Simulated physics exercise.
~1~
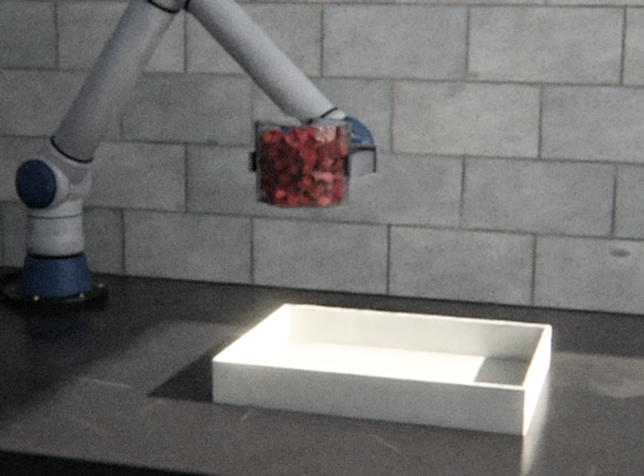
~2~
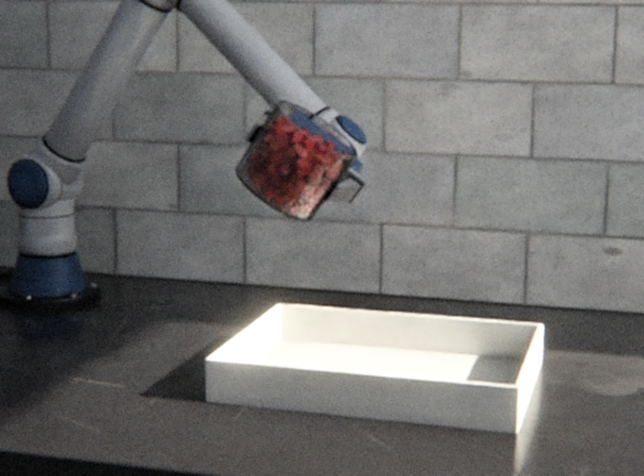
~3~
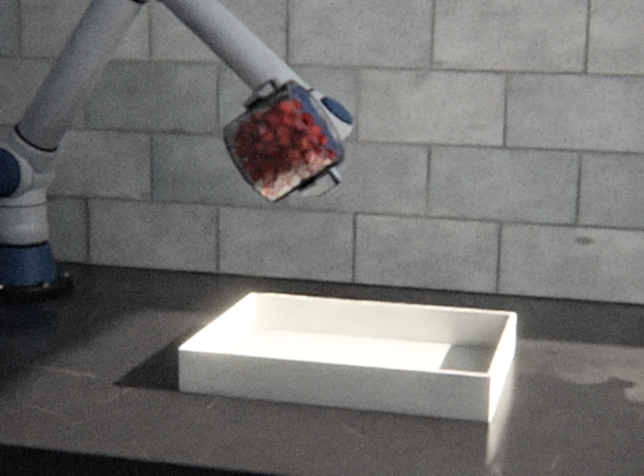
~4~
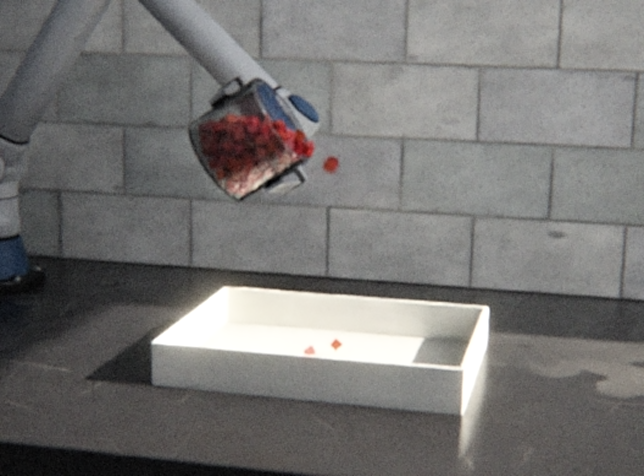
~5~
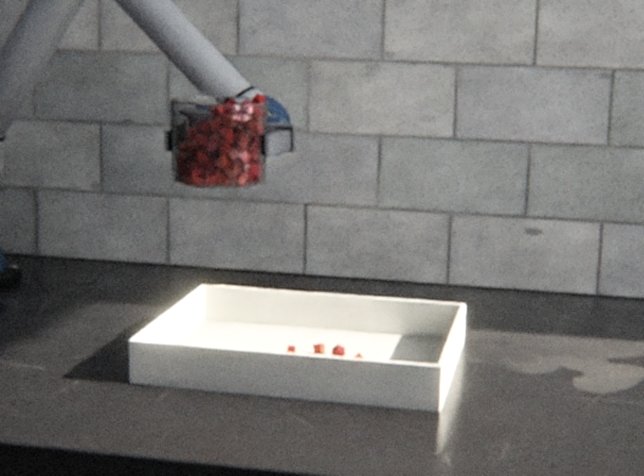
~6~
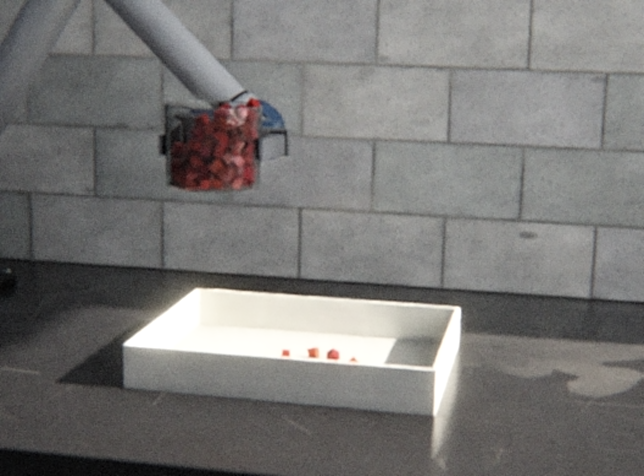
A robot arm held a clear cup full of red cubes above a white tray, tipped it to the right so a few cubes dropped in, then turned it upright again, leaving most of the cubes still in the cup.
